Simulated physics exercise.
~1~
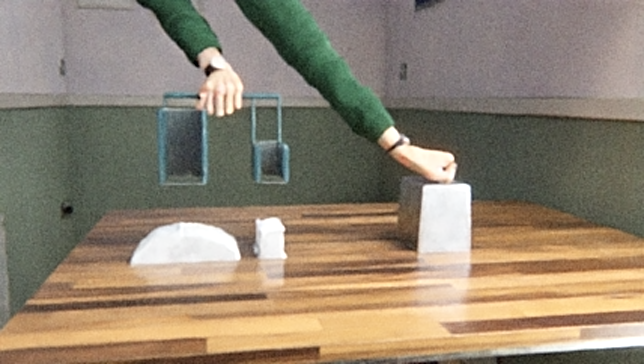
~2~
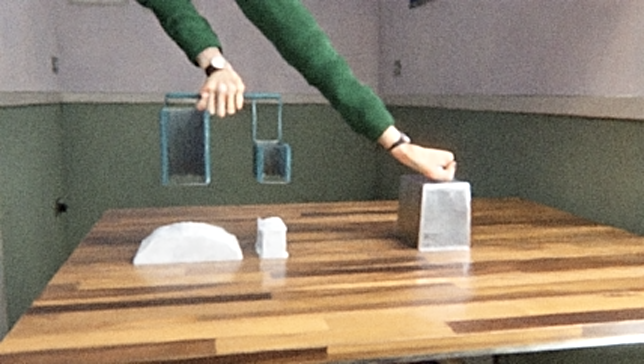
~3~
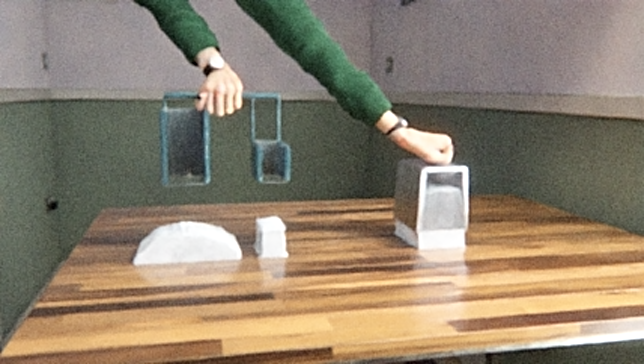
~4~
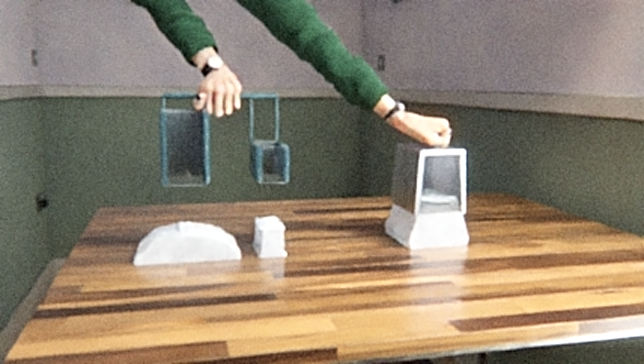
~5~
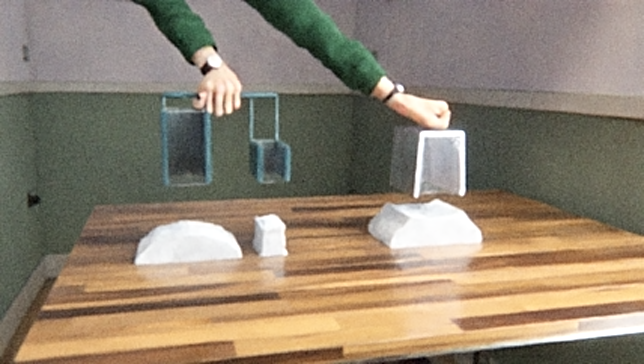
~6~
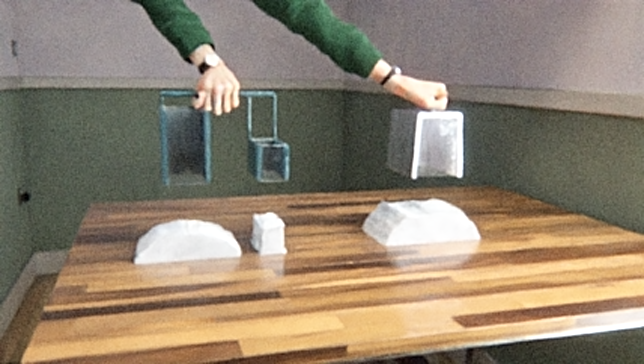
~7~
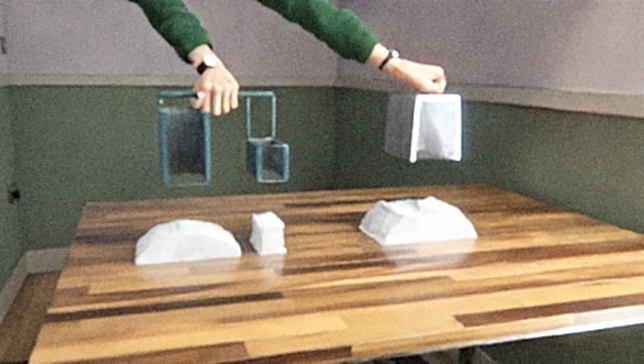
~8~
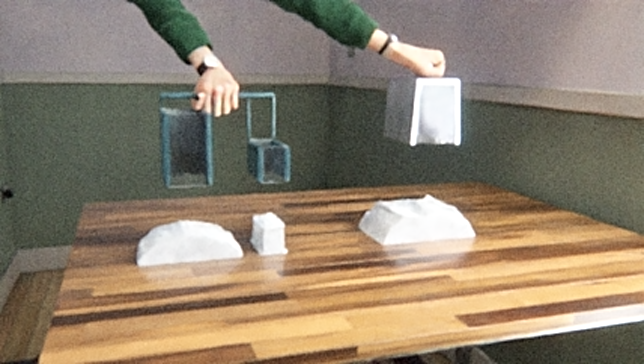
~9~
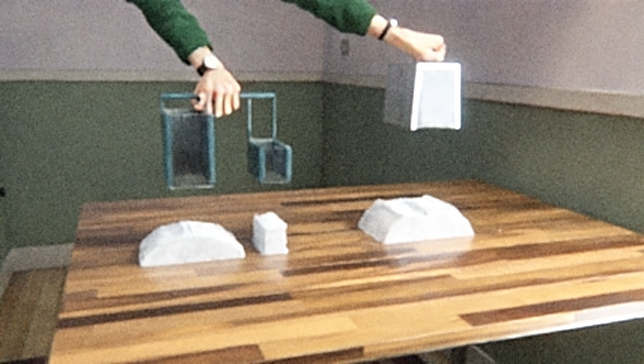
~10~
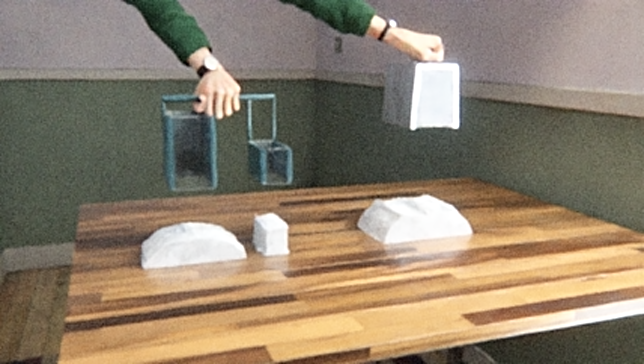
A hand lifts a tin straight up, and the white block beneath slumps into a low mound.
